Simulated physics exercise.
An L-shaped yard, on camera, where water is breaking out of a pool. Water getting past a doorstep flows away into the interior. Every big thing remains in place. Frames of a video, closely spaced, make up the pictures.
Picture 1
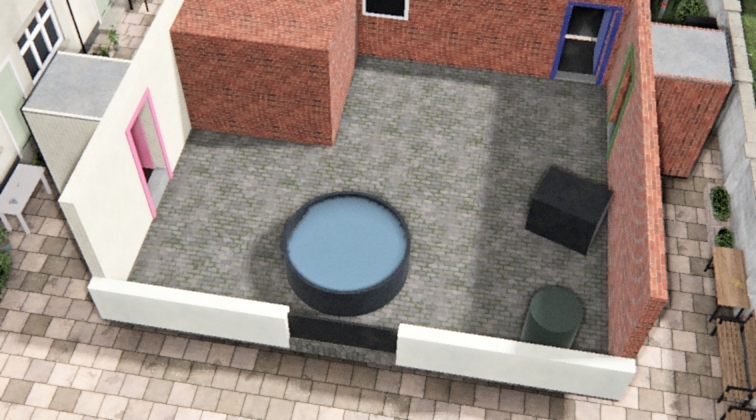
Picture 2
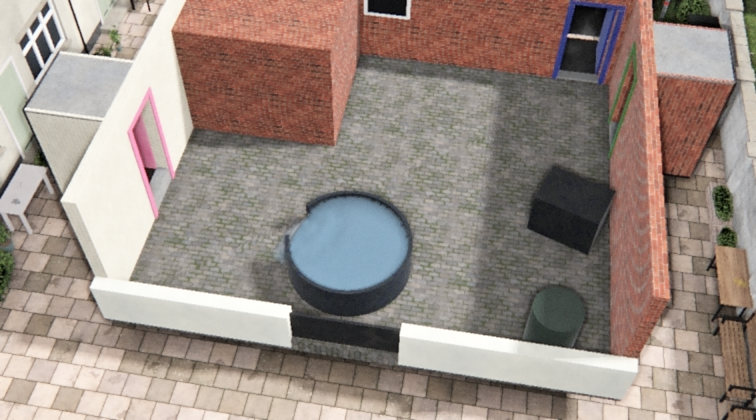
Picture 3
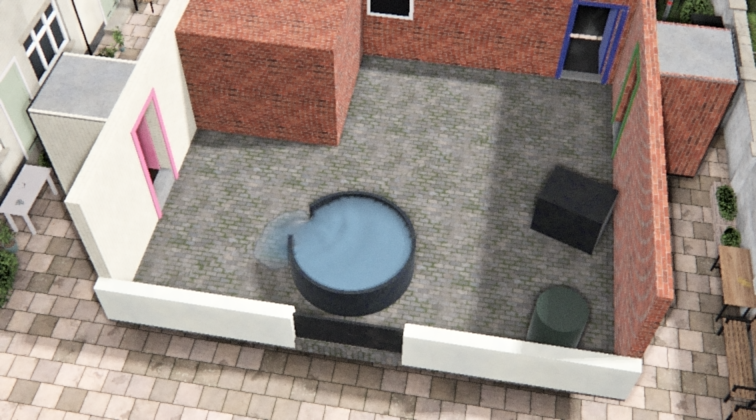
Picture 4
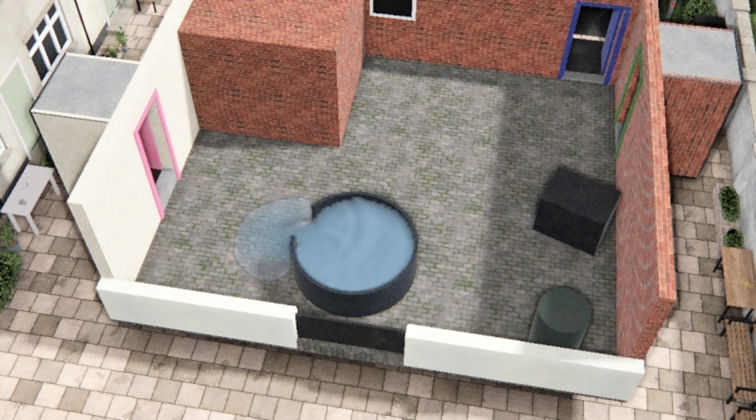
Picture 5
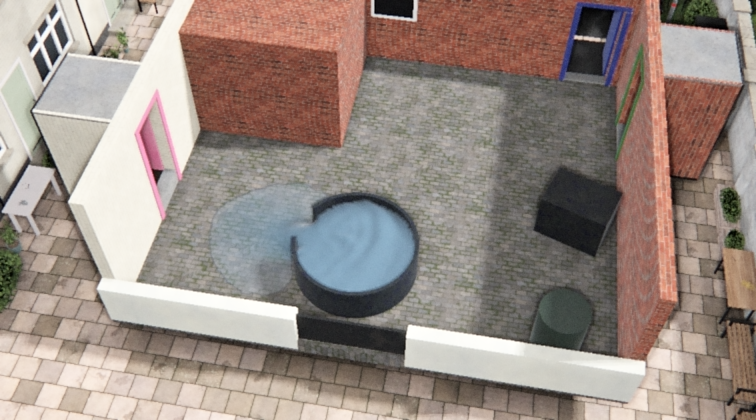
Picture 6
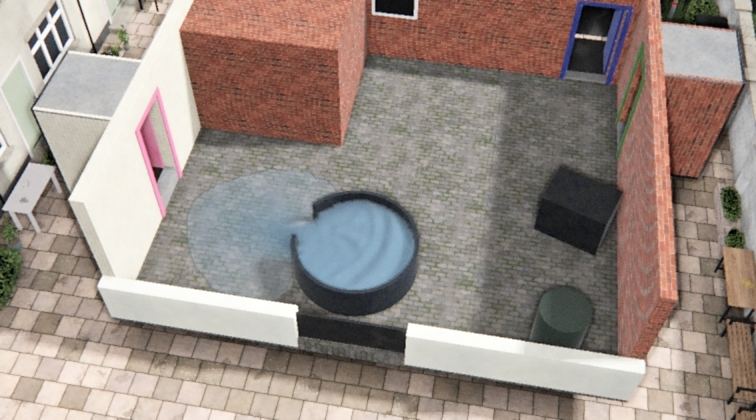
In a walled brick yard, water pours from the round pool's left side and spreads leftward.
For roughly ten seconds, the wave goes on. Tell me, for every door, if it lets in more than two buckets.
Here it is: The blue door keeps it to two or fewer; the green door keeps it to two or fewer; the pink door keeps it to two or fewer.
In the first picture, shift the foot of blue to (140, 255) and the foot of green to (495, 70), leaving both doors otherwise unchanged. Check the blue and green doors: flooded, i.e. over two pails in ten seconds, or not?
As it turns out, the blue door spills past but the green door keeps clear.
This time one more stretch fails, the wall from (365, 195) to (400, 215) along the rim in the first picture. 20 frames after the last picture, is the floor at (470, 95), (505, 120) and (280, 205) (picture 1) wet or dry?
Point by point: Soaked; soaked; unwetted.
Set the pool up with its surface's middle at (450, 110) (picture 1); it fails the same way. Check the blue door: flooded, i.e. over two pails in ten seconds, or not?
The blue one exceeds the limit.
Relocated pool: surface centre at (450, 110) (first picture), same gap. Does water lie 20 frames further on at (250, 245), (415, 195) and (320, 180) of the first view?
Soaked, soaked, soaked.
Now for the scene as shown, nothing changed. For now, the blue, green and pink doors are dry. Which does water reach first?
The door marked pink.
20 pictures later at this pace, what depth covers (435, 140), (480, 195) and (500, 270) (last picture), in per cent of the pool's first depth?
0, 0 and 0 per cent, roughly.
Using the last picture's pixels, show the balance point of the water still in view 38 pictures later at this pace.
Roughly (290, 232).
A moment on, water covers 20 % of the floor; the blue door not reached, the green door not reached, the pink door wet at the sill, nothing in.
Next, water covers 20 % of the floor; the blue door not reached, the green door not reached, the pink door wet at the sill, nothing in.
Then, water covers 25 % of the floor; the blue door not reached, the green door not reached, the pink door wet at the sill, nothing in.
Later, water covers 50 % of the floor; the blue door not reached, the green door not reached, the pink door wet at the sill, nothing in.
In the end, water covers 70 % of the floor; the blue door not reached, the green door not reached, the pink door wet at the sill, nothing in.
